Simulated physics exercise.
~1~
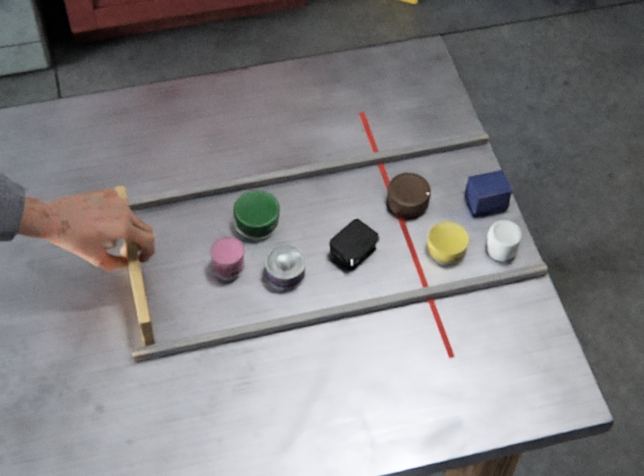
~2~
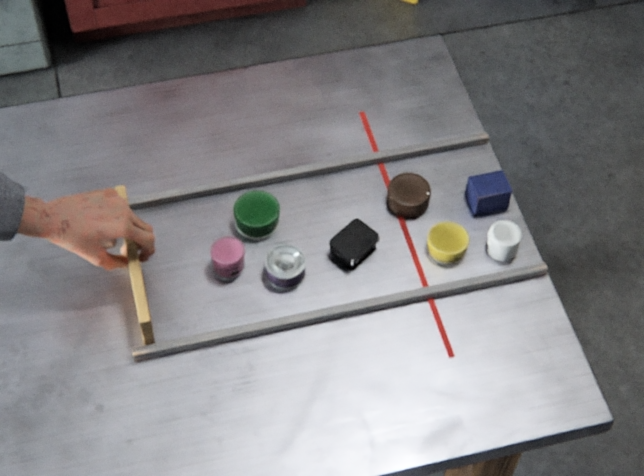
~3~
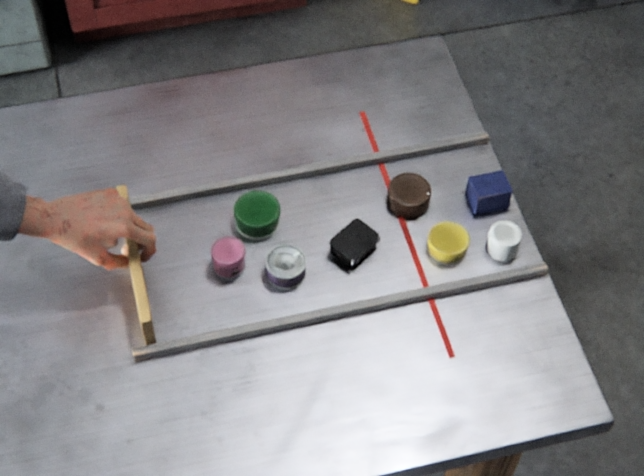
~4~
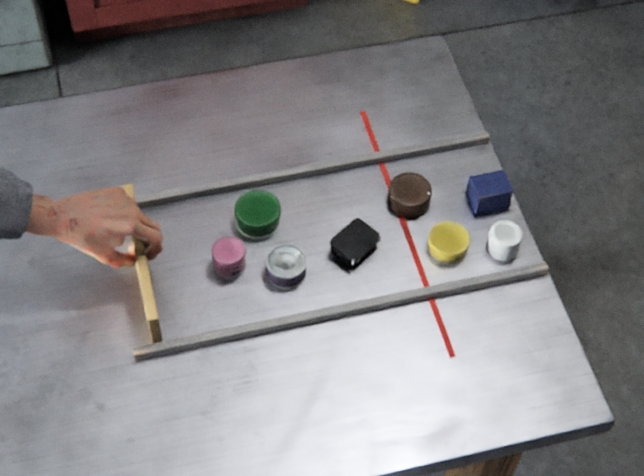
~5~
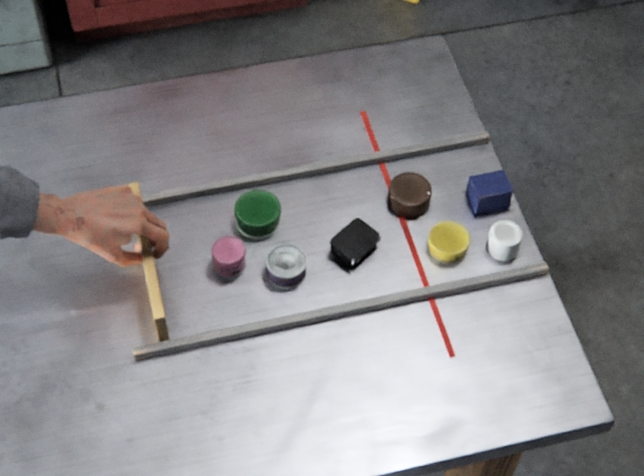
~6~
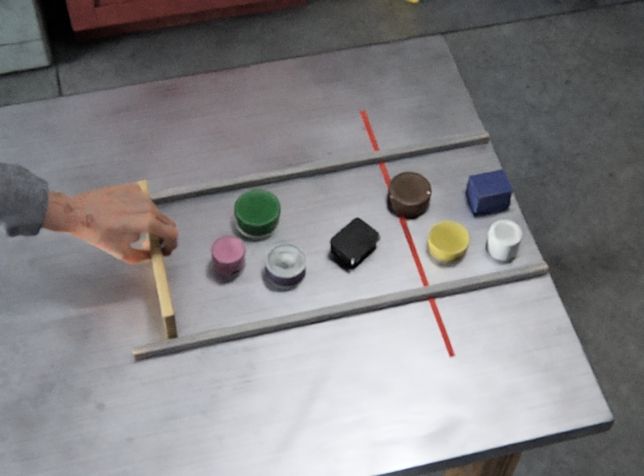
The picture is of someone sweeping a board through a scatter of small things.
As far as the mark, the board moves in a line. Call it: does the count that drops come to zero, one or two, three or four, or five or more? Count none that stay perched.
It comes to zero.
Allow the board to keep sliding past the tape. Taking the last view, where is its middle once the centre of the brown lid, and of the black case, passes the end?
Around (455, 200), then around (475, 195).
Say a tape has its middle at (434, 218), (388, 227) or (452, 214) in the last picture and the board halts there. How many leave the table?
The counts would be 1, 0 and 2.
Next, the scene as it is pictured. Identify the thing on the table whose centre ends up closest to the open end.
That would be the blue block.
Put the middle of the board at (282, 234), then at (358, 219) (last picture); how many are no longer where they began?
That makes 3 at the first spot and 5 at the second.
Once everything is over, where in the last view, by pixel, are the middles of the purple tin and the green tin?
The purple tin comes to rest close to (436, 249), while the green tin rests close to (414, 183).
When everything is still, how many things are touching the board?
In total, 3.
A little later, none off yet; blue block at rest near (489, 192); white lid at rest near (504, 240); yellow pot at rest near (448, 242).
Next, none off yet; blue block at rest near (489, 192); white lid at rest near (504, 240); yellow pot moving near (452, 244).
When it is over, the number that fall off is zero.
